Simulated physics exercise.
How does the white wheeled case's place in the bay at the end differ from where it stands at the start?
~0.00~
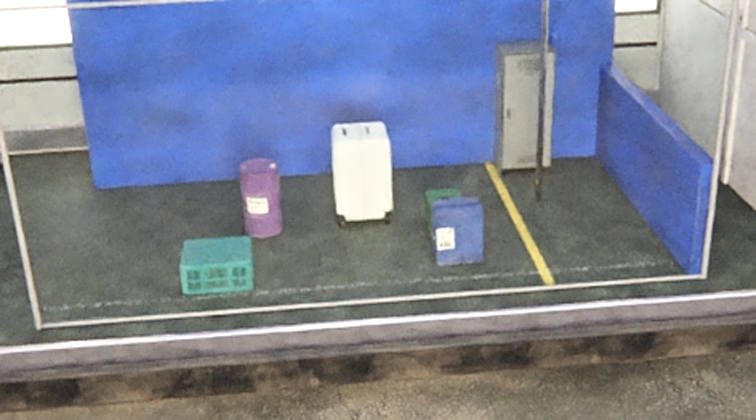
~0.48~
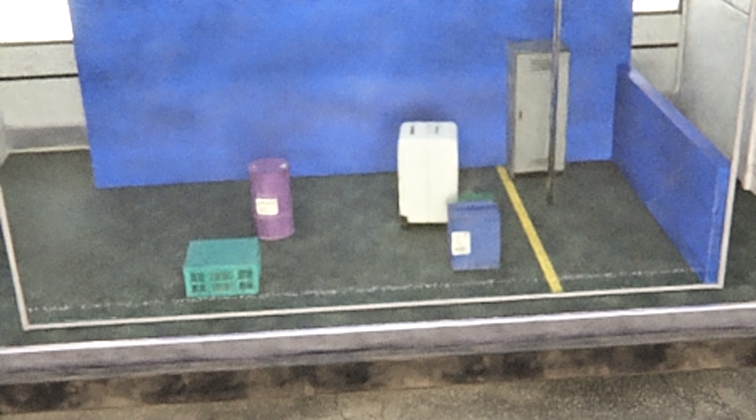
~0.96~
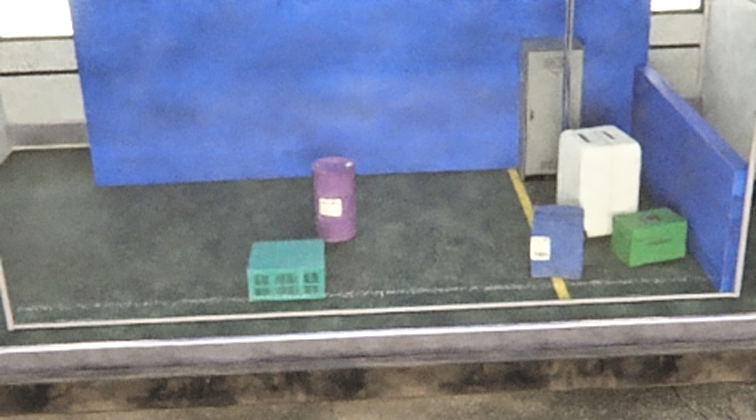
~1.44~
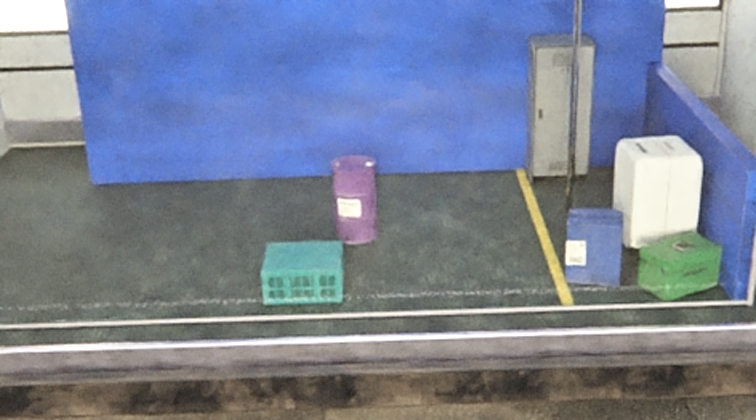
At the start the white case stands near the middle of the bay, left of the yellow line. At the end it is upright on the right of the line, beside the low blue side wall and behind the green toolbox.
An open bay with a dark floor, a blue back wall and a low blue side wall is seen from the front and slightly above, the view drifting a little. A purple drum, a teal crate, a white wheeled case, a blue pack and a green toolbox partly hidden behind it stand left of a yellow line, near a grey locker and a pole. The goods shift right, the white case rolling behind the blue pack. The case and toolbox cross the line first, then the blue pack follows. Finally, the case and toolbox sit by the side wall, the pack rests just past the line, and the drum and crate remain left of it.
